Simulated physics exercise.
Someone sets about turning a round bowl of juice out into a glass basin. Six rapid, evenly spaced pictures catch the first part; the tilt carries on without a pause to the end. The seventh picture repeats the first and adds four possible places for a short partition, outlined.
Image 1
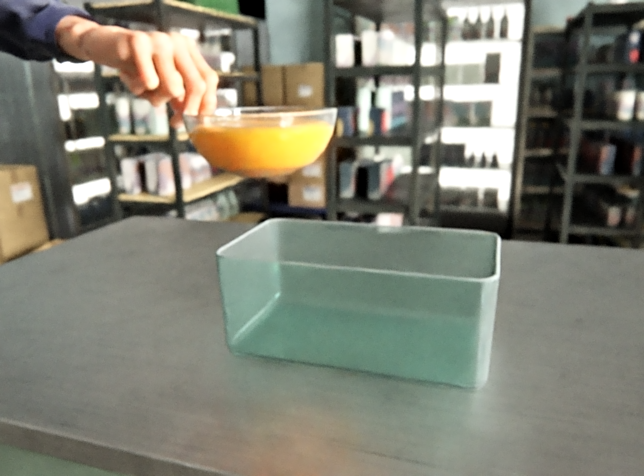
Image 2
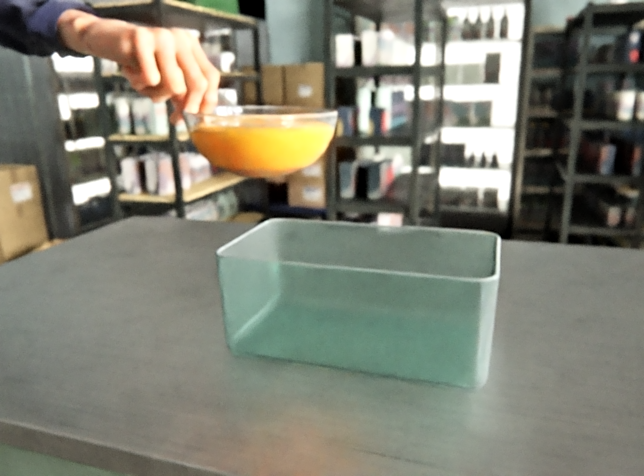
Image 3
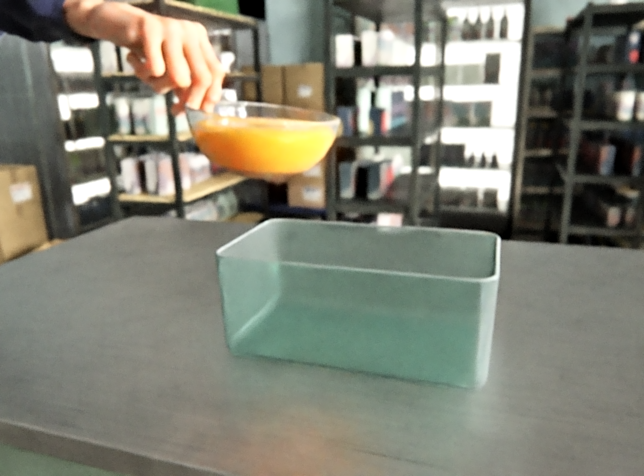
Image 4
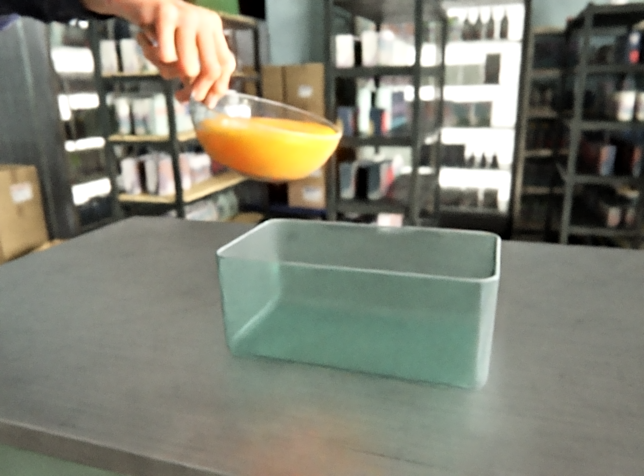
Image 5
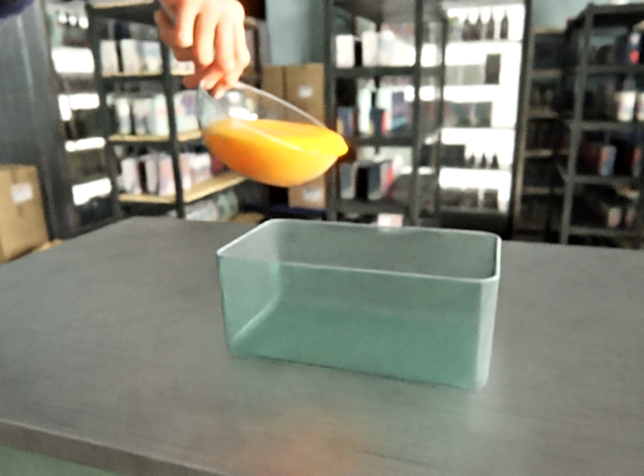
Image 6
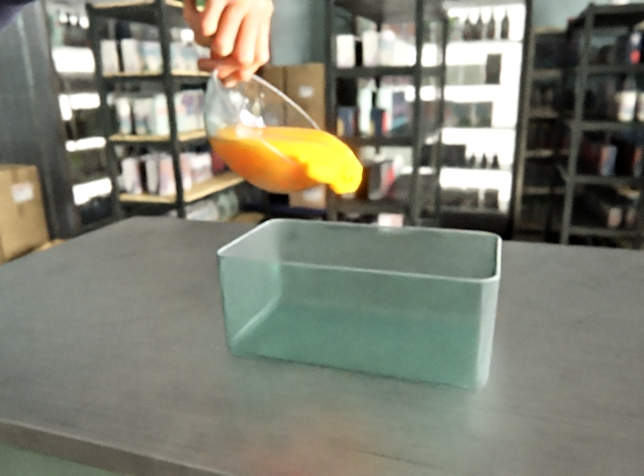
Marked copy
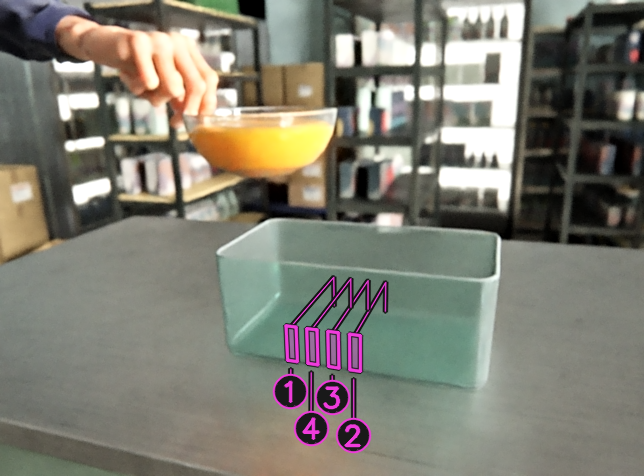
In a storage room lined with shelves, a hand held a round glass bowl of orange juice above a clear basin on a table, then tilted it rightward until juice slid over the lip.
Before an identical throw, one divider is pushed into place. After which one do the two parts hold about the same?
Take 2.
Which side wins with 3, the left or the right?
More ends on the right.
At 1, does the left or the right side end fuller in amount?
The right one.
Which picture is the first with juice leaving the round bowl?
In picture 5.
In magenta, 1 at (290, 369); 2 at (353, 379); 3 at (332, 375); 4 at (311, 372).
With 1, about 14 % ends left of the wall and 85 % right of it.
With 2, about 53 % ends left of the wall and 44 % right of it; 3 % is lost outside.
With 3, about 33 % ends left of the wall and 66 % right of it.
With 4, about 20 % ends left of the wall and 79 % right of it.
